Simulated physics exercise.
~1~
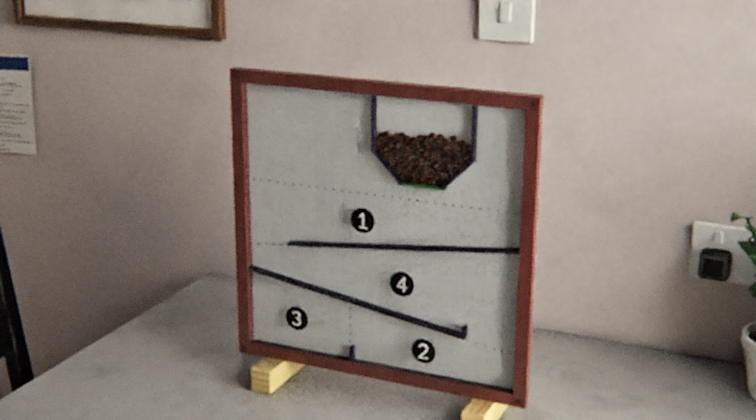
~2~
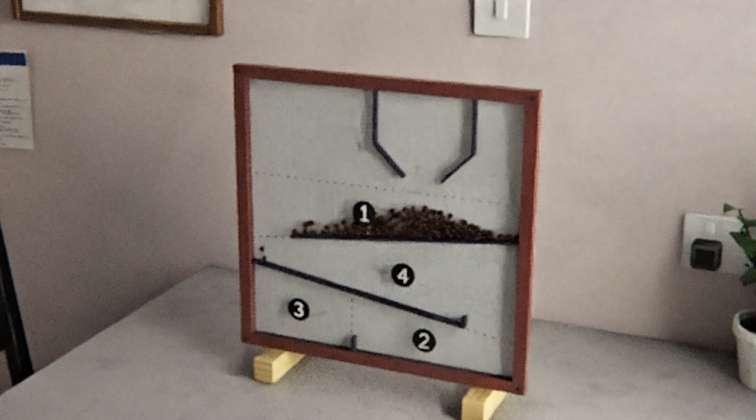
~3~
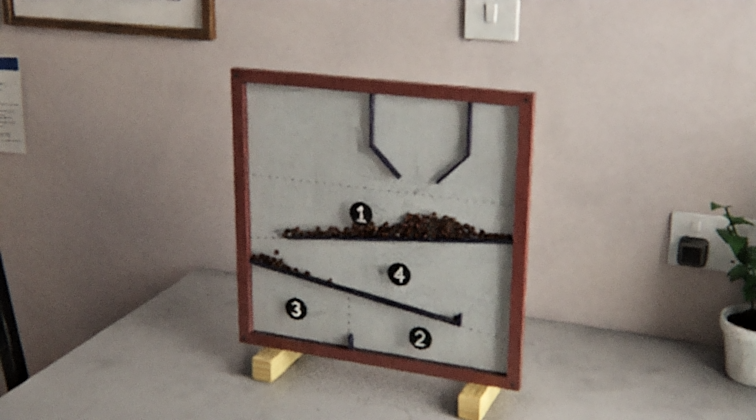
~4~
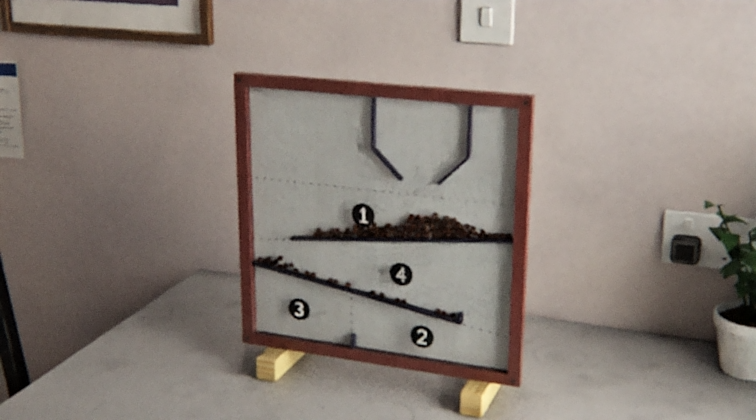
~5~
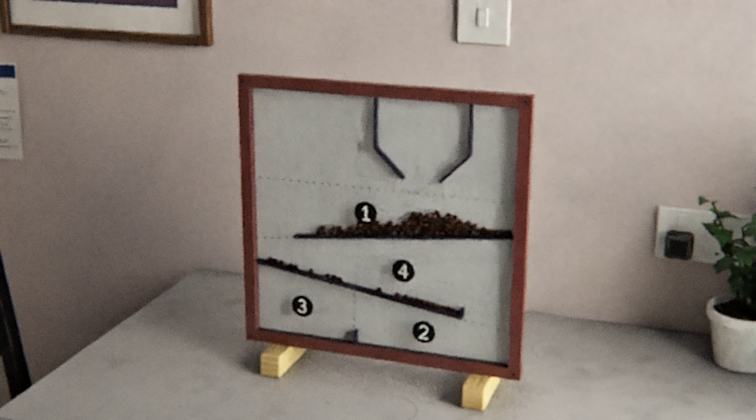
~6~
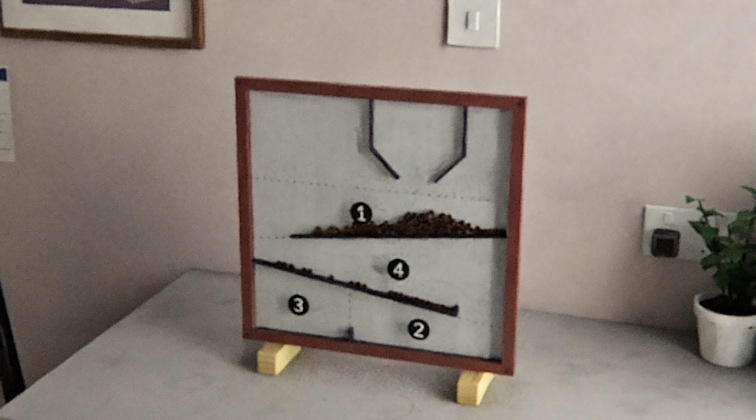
A framed flat display stood on a table as dark beads dropped from its hopper onto the upper shelf, where most stayed heaped, while some spilled off the left end and rolled down the sloping ledge below, coming to lie along it.
